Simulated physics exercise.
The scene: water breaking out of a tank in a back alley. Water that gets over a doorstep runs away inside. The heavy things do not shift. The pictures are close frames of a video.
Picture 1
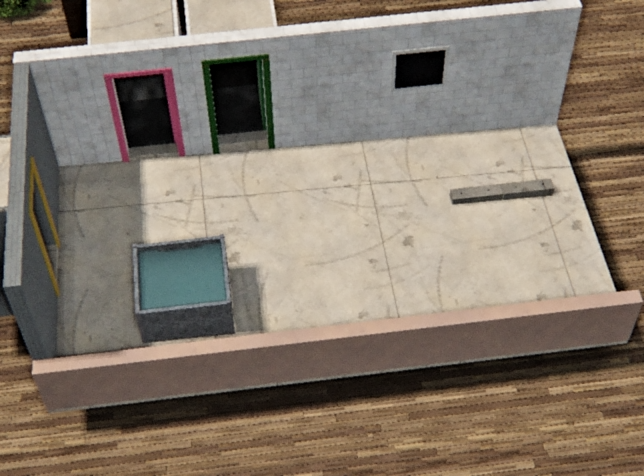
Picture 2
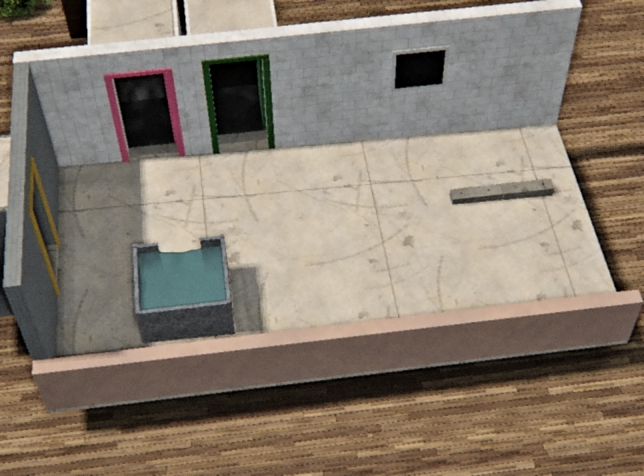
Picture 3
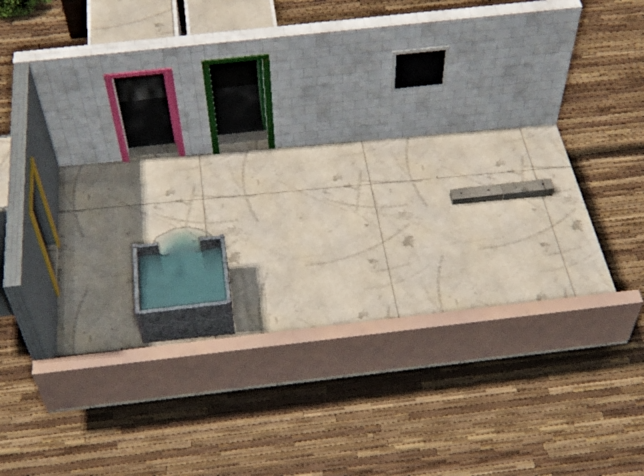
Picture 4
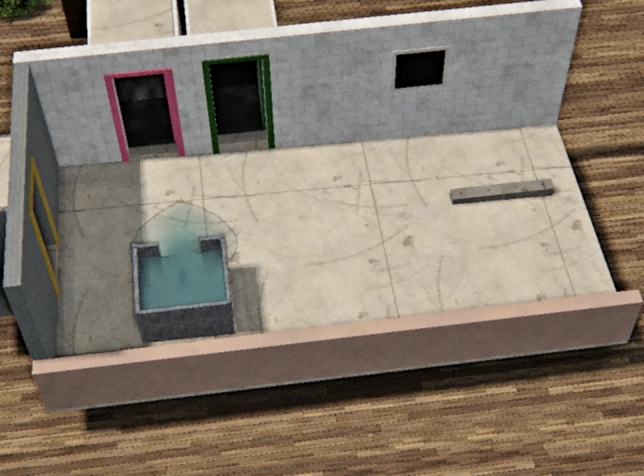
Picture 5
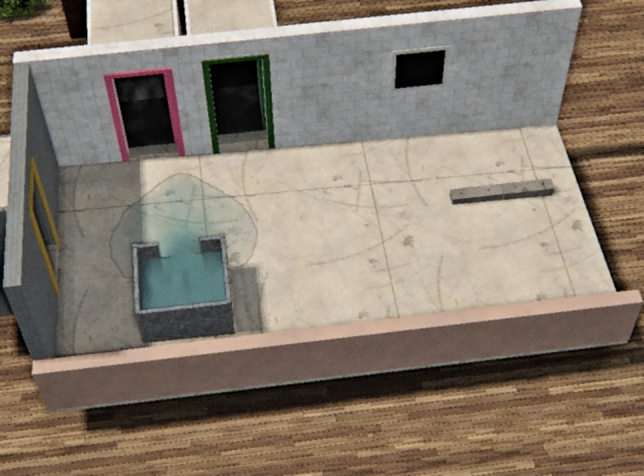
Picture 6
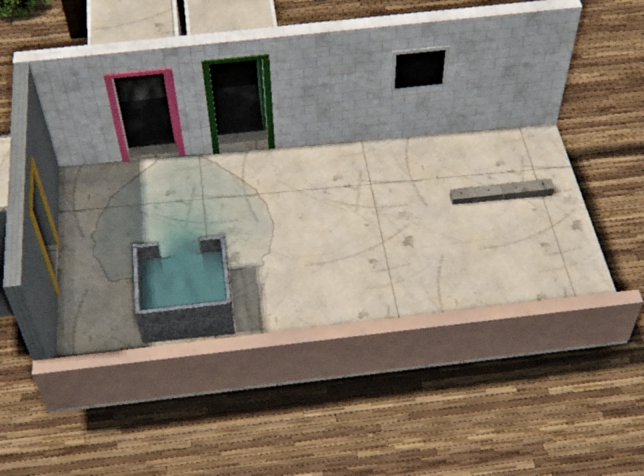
At first, water sits still in an open grey tank near the left end of a walled yard with pink-framed and green-framed doorways. A gap appears in the tank's far side and water pours through it, then spreads across the pale floor in a widening, rounded sheet toward the back wall.
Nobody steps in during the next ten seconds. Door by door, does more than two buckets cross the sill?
The yellow door admits no more than that; the pink door lets in a lot; the green door admits no more than that.
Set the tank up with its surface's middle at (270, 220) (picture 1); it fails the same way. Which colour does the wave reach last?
Last comes the yellow one.
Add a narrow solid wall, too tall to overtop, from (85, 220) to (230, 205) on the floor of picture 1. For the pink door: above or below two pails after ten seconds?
In short: Pink lets less in.
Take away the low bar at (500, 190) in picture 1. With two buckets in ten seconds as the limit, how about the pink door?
Pink door takes more.
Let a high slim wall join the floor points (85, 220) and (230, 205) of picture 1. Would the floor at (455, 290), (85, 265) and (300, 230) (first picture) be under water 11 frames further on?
As listed: Dry, wet, flooded.
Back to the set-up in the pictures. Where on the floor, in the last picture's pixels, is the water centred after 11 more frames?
I would point to (196, 241).
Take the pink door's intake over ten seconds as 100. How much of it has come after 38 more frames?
Some 100 per cent.
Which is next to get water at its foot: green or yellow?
First comes the green one.
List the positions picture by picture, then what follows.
In the first frame, still water in the open tank at (181, 277).
In the second frame, water pours out on the open tank's far side and has run to a hidden place.
In the third frame, water pours out on the open tank's far side and has run to (193, 231).
In the fourth frame, the front is at (184, 206), out from the gap on the open tank's far side.
In the fifth frame, the front is at (185, 177), out from the gap on the open tank's far side.
In the sixth frame, water pours out on the open tank's far side and has run to (193, 157).
A moment on, water covers 25 % of the floor; the yellow door not reached, the pink door over two buckets in, the green door wet at the sill, nothing in.
Next, water covers 25 % of the floor; the yellow door wet at the sill, nothing in, the pink door far over two buckets in, the green door wet at the sill, nothing in.
Then, water covers 40 % of the floor; the yellow door wet at the sill, nothing in, the pink door far over two buckets in, the green door wet at the sill, nothing in.
Later, water covers 55 % of the floor; the yellow door wet at the sill, nothing in, the pink door far over two buckets in, the green door wet at the sill, nothing in.
In the end, water covers 55 % of the floor; the yellow door wet at the sill, nothing in, the pink door far over two buckets in, the green door wet at the sill, nothing in.
